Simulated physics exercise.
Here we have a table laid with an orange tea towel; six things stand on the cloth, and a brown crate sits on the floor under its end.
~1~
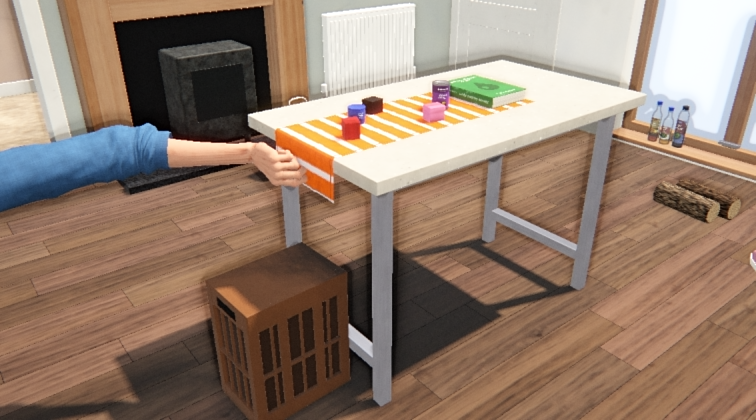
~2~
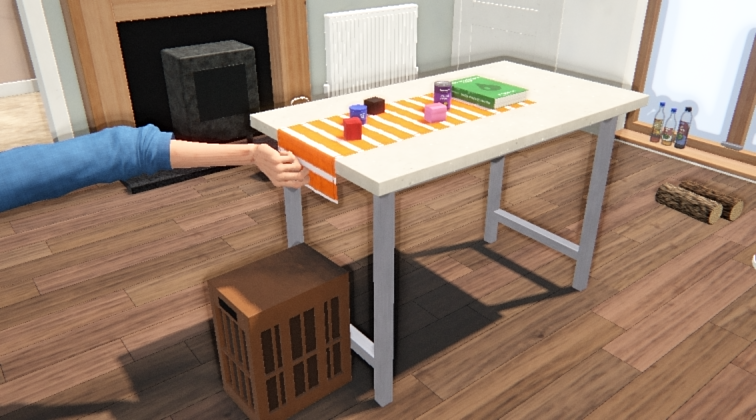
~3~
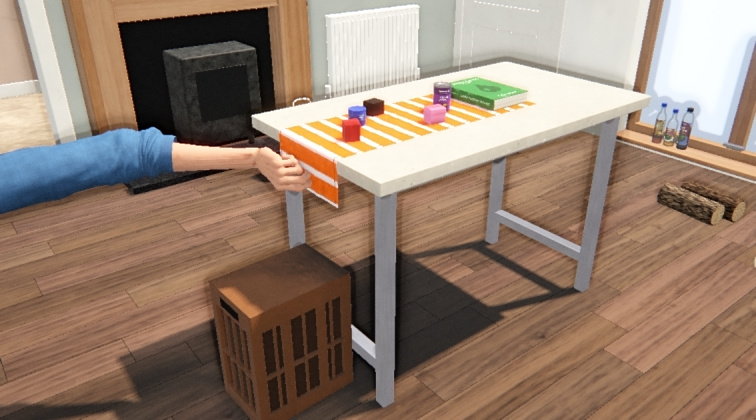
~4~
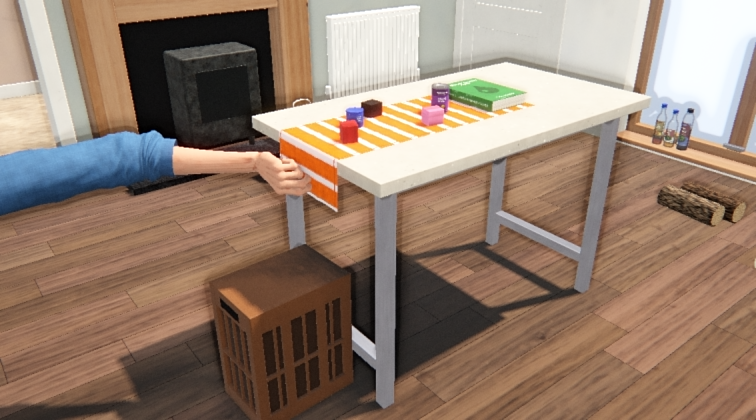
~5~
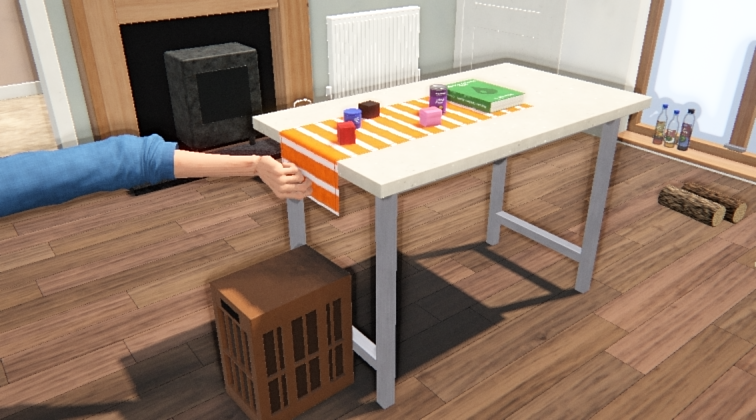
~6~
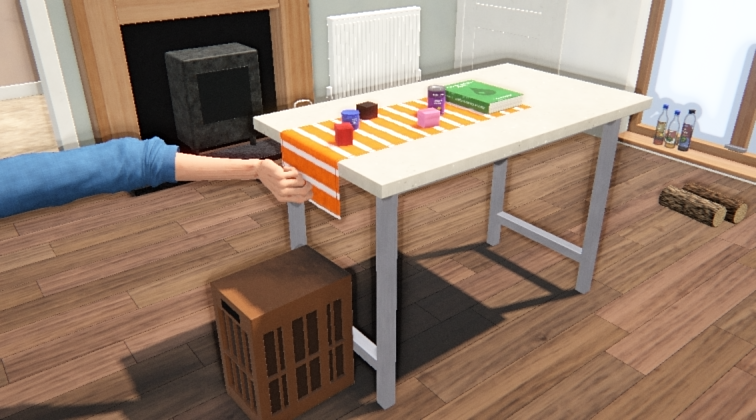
The video shows a hand slowly pulling a striped orange cloth down over a table's left end, above a brown crate, while the small colored items and green book on the cloth shift slightly left with it.
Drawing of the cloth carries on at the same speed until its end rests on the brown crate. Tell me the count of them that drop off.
The number of things lost will likely be two.
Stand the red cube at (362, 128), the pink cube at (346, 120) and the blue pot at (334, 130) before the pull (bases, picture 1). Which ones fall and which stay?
Outcome: Red cube falls away, pink cube falls away, blue pot falls away.
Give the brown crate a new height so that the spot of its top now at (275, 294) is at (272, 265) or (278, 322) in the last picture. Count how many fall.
The tally is 1 and 3.
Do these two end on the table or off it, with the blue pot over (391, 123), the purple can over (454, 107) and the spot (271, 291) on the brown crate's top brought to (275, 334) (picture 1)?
Blue pot: Lost; purple can: Safe.
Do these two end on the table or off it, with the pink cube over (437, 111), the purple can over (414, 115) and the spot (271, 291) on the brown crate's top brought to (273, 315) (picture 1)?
Final state: The pink cube is still in place, the purple can is still in place.
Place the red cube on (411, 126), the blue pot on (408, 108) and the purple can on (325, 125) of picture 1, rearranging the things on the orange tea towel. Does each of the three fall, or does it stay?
Red cube: Safe. Blue pot: Safe. Purple can: Lost.
Soon after, hem near (311, 224); all still up.
Then, hem on the crate; red cube and blue pot gone.
At rest, hem on the crate; red cube and blue pot gone. The count of fallen things is two.
